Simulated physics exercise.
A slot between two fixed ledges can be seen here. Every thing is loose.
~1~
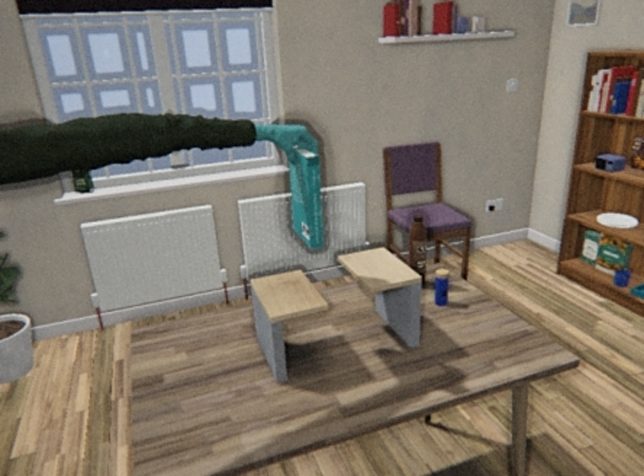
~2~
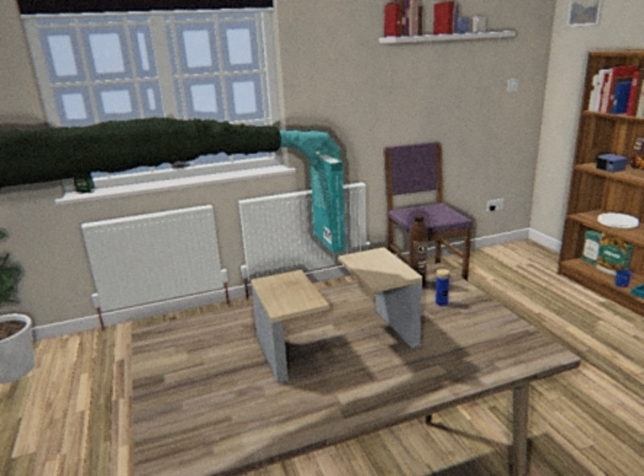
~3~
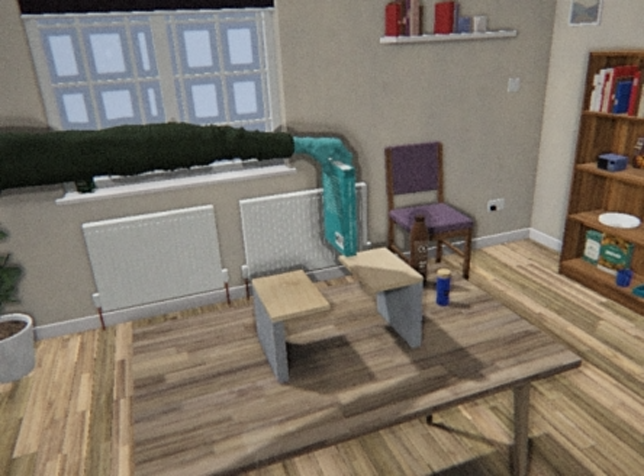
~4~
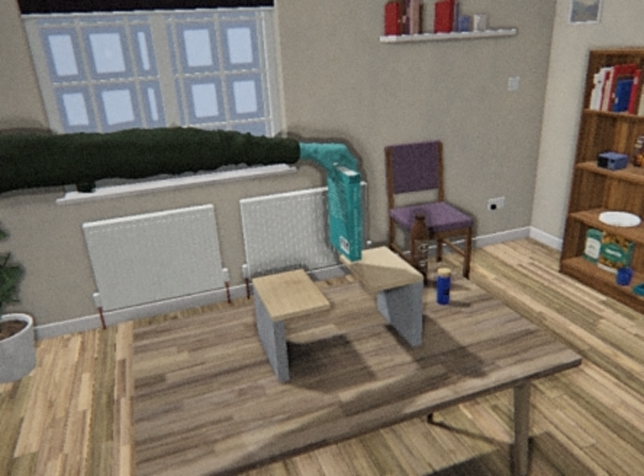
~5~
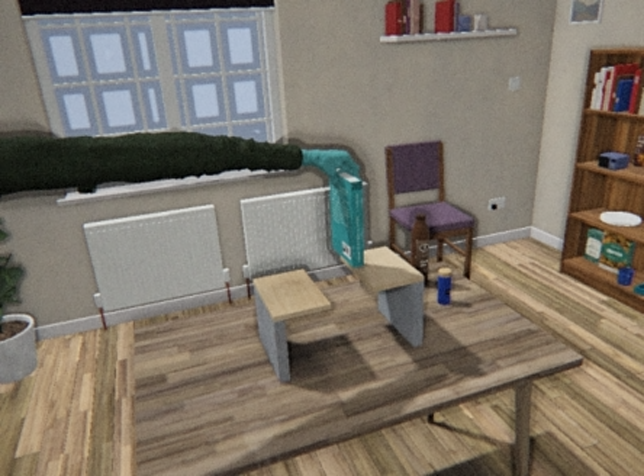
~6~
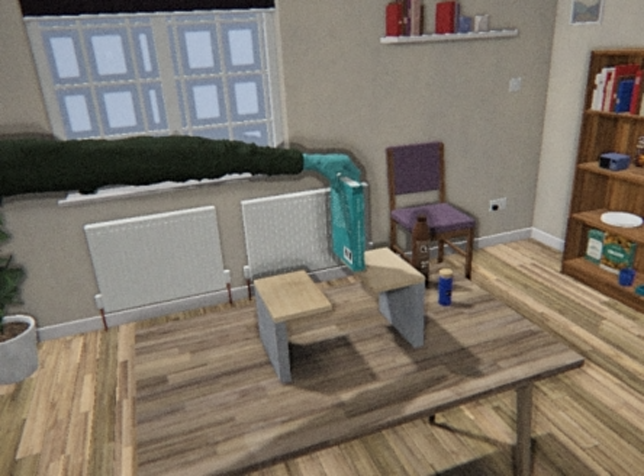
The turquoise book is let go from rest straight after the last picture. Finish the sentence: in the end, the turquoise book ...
In the end, the turquoise book is on the table below the gap.
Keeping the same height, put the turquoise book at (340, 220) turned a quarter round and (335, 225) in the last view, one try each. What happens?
Well, first go it gets stuck, while second go it falls right through.
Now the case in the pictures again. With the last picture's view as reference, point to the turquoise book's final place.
Pretty much around (350, 305), I'd say.
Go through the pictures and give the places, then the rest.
Being brought over the gap; turquoise book (305, 196); blue shaker (442, 288), in the first picture.
Being brought over the gap; turquoise book (327, 200); blue shaker (443, 288), in the second picture.
Being brought over the gap; turquoise book (339, 206); blue shaker (443, 288), in the third picture.
Being brought over the gap; turquoise book (344, 211); blue shaker (444, 286), in the fourth picture.
Being brought over the gap; turquoise book (346, 217); blue shaker (445, 287), in the fifth picture.
Held still over the gap; turquoise book (347, 221); blue shaker (445, 287), in the sixth picture.
Then, 0.32 s after the last picture, turquoise book slid about its own width near (350, 296).
Then, 0.66 s after the last picture, turquoise book slid well along near (350, 305).
At rest, moved from the start, turquoise book; the other 2 in place. Seen from the same camera at the end, turquoise book near (350, 305). The book drops through.
